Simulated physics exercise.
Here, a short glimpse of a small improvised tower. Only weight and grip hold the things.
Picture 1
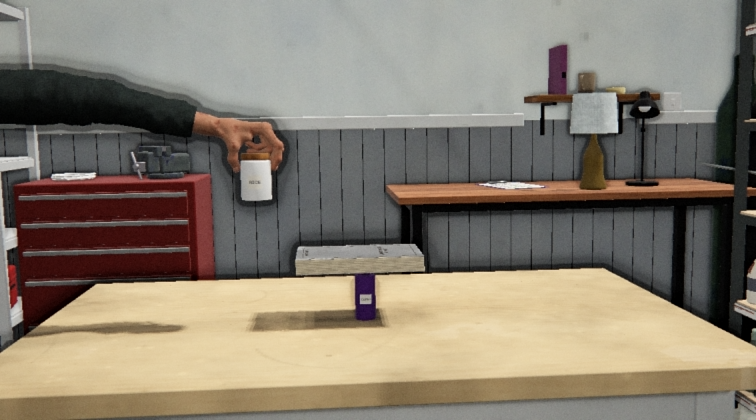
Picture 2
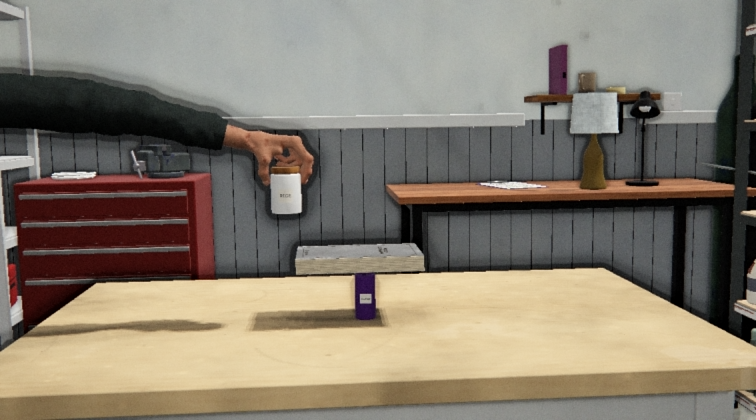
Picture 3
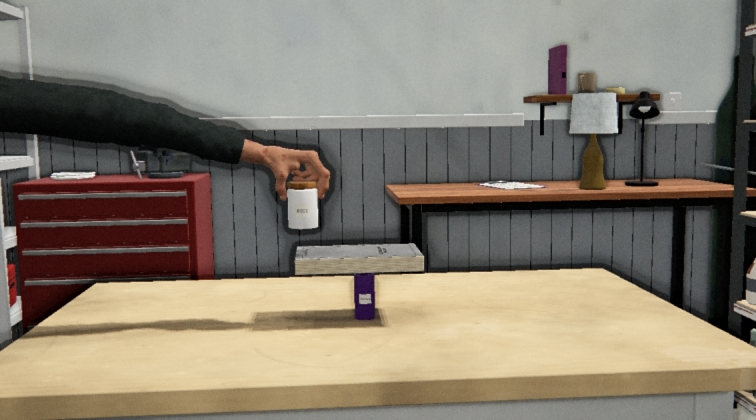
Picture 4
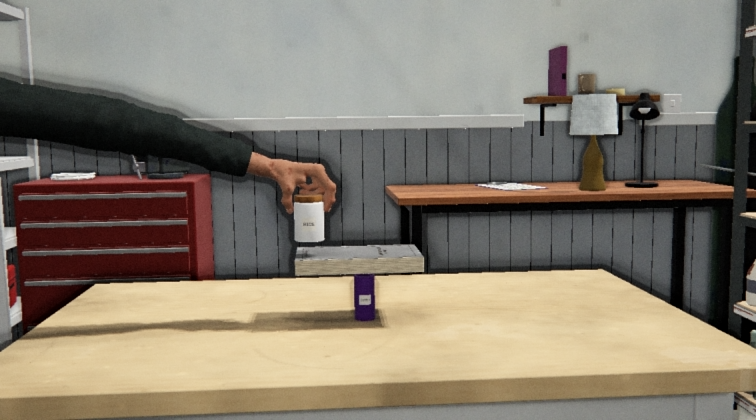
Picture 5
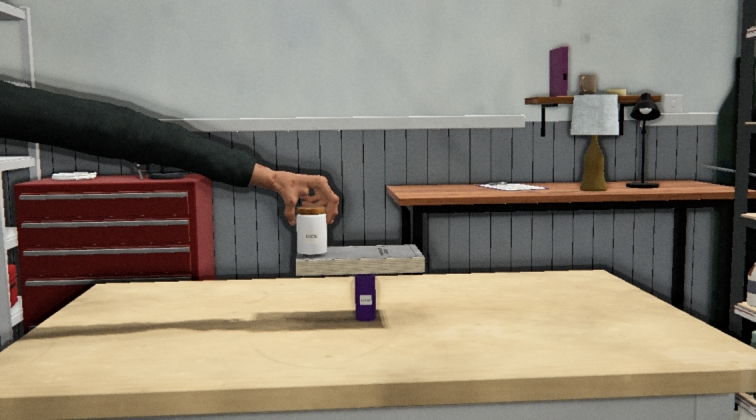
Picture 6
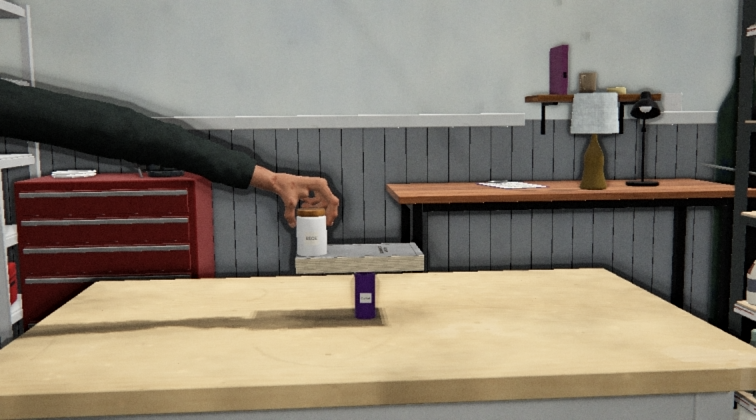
In a workshop, a flat grey slab sits across a small purple container on a light wooden table as a hand reaching from the left holds a white jar in the air. The hand moves the jar right and downward, then sets it on the slab's left end, fingers still gripping it.
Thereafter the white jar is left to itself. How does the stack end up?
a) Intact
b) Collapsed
b, collapsed.
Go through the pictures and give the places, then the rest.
On its way; white jar (256, 176); purple shaker (365, 292), in the first picture.
On its way; white jar (286, 190); purple shaker (365, 292), in the second picture.
On its way; white jar (303, 204); purple shaker (365, 292), in the third picture.
On its way; white jar (309, 218); purple shaker (365, 293), in the fourth picture.
On its way; white jar (312, 230); purple shaker (365, 293), in the fifth picture.
Set down, still held; white jar (312, 232); purple shaker (365, 291), in the sixth picture.
Then, 0.40 s later than the last frame, white jar now fallen; grey book tilted by 49°.
Then, 0.50 s later than the last frame, grey book tilted by 44°; purple shaker tilted by 5°.
Then, 0.70 s later than the last frame, purple shaker and grey book now fallen.
When it is over, fallen, white jar, purple shaker and grey book. The stack gives way.
